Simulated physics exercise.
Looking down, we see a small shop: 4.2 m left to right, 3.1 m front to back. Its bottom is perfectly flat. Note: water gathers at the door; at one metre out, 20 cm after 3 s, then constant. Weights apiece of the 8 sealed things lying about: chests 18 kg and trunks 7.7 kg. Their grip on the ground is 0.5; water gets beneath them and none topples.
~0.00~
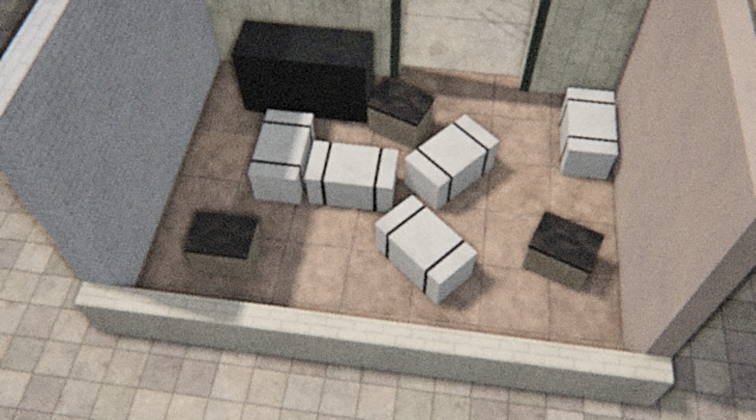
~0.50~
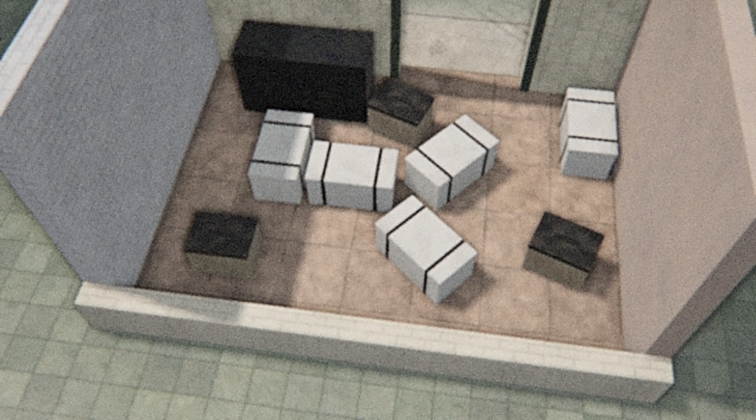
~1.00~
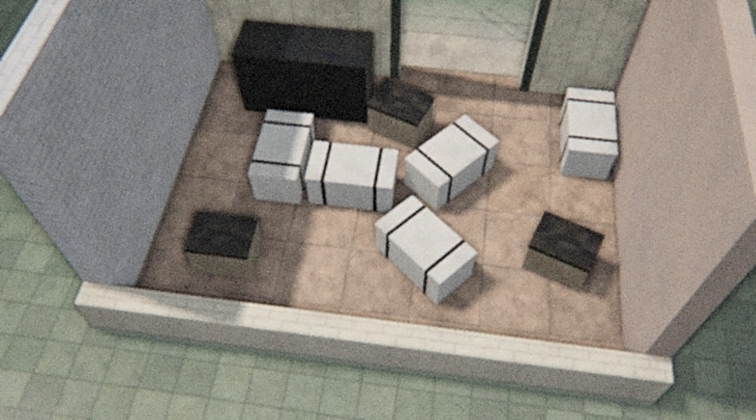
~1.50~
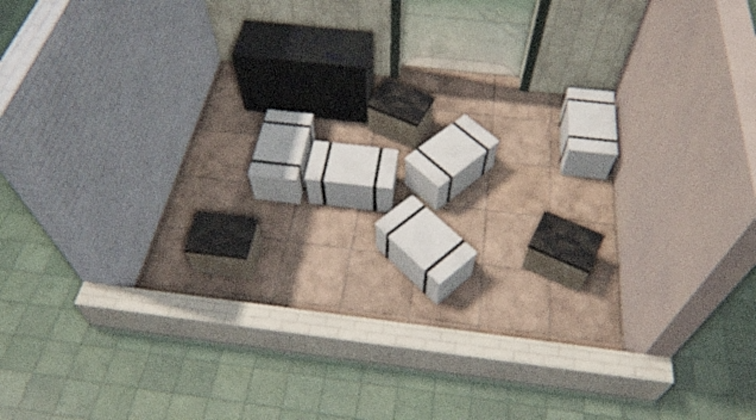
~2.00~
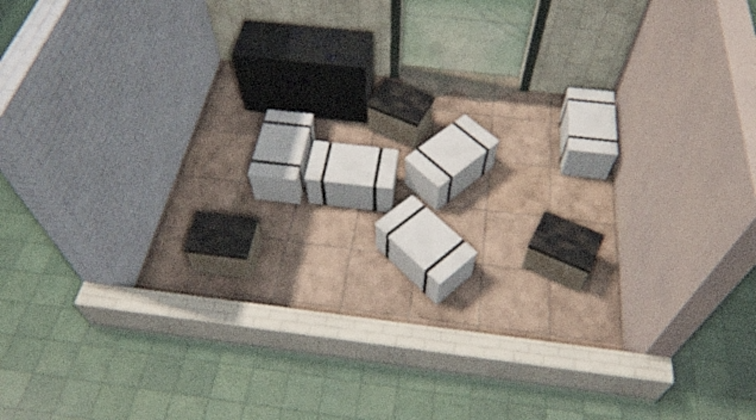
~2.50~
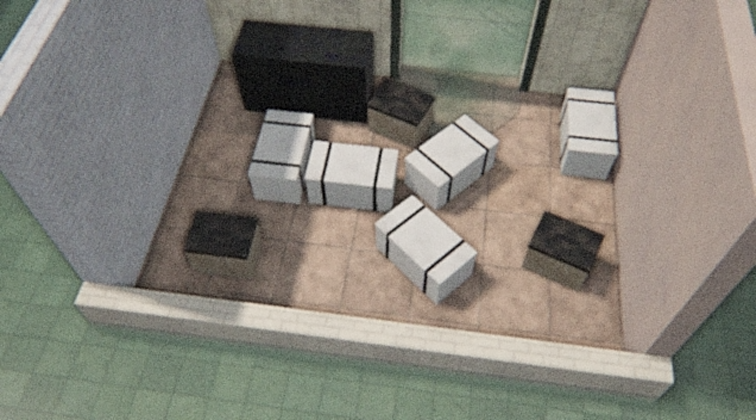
At the start, white boxes with dark bands and smaller dark-topped crates sit on the tiled floor of a small walled room, with dry pale paving outside. Greenish water then covers the paving and deepens in colour, and finally a little spreads in through the doorway, while the boxes and crates stay still.
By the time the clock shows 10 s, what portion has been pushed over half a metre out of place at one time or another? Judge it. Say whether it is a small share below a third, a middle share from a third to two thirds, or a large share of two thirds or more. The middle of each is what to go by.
A large share, two thirds or more.
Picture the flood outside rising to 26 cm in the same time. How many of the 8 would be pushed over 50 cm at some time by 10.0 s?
That would make 8 of them.
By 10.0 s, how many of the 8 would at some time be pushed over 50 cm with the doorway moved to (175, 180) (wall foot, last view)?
You'd get 6 in that case.
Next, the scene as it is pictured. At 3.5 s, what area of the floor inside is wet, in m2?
Near 3.5 m2 in all.
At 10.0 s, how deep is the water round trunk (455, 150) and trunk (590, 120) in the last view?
Close to 14 and 6 centimetres.
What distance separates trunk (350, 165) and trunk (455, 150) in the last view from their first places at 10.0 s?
Shifts: 100 cm / 140 cm.
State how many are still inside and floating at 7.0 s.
4.
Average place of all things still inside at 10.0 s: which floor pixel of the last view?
I'd put it close to (351, 232) in the last view.
After 3.5 s 0 of 8 are over 50 cm from their spots; 0 afloat.
After 4.5 s 2 of 8 are over 50 cm from their spots; 1 afloat.
After 7.0 s 6 of 8 are over 50 cm from their spots; 4 afloat.
After 10.0 s 7 of 8 are over 50 cm from their spots, and 8 have been at some point; 8 afloat.
